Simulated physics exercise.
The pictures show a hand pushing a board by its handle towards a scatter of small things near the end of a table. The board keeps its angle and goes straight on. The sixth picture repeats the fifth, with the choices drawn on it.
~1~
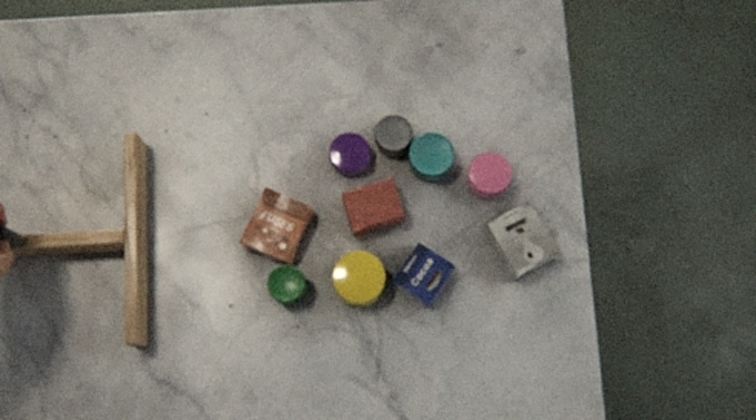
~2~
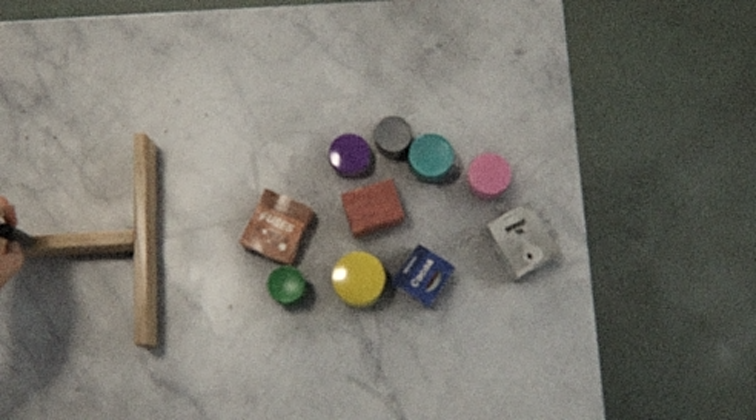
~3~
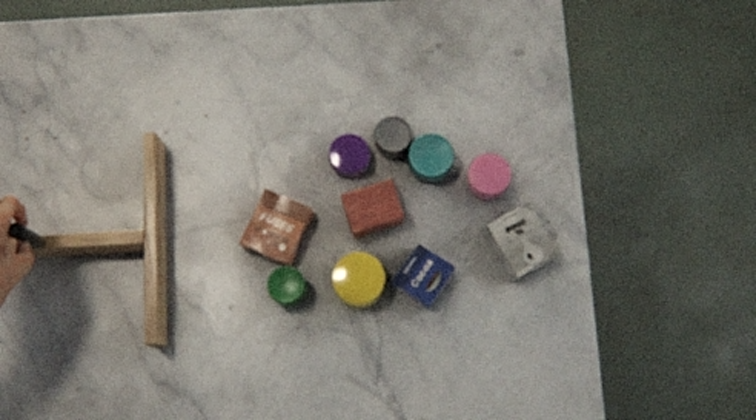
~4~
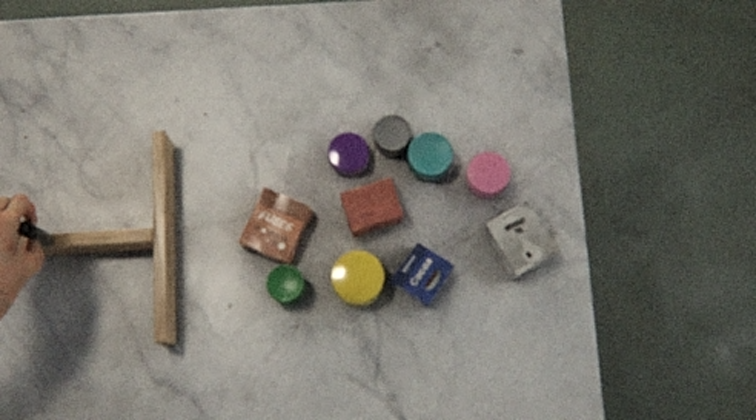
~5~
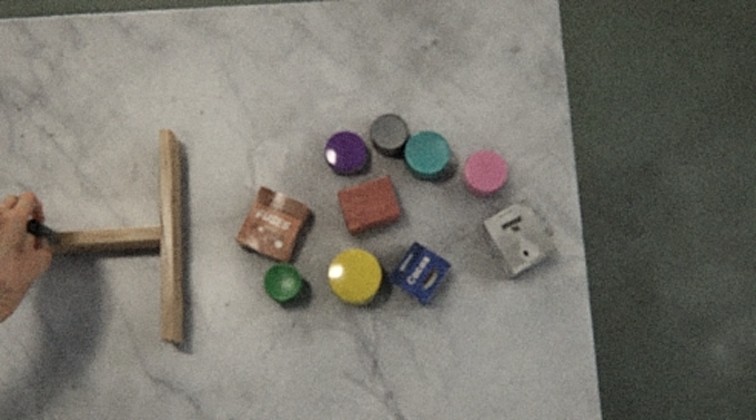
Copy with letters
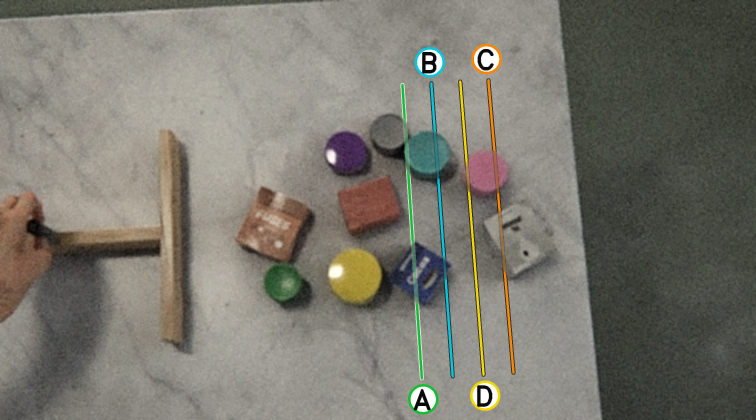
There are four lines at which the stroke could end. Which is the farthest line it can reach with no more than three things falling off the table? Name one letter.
C is the last line within the limit.
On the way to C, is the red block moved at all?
Yes.
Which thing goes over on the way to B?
The white packet.
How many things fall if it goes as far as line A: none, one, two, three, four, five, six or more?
By then, none.
On the marked copy, A at (412, 227); B at (442, 225); C at (501, 222); D at (472, 223).
Taking C. A third of the way, board (287, 225); green tub (317, 283); yellow pot (361, 277).
Two thirds of the way, board (407, 218); white packet (557, 227); blue packet (526, 269).
When it is over, board (500, 213); white packet over the edge; pink pot over the edge; two fallen.
As for the rest, A is within the limit but short; B is within the limit but short; D is within the limit but short.
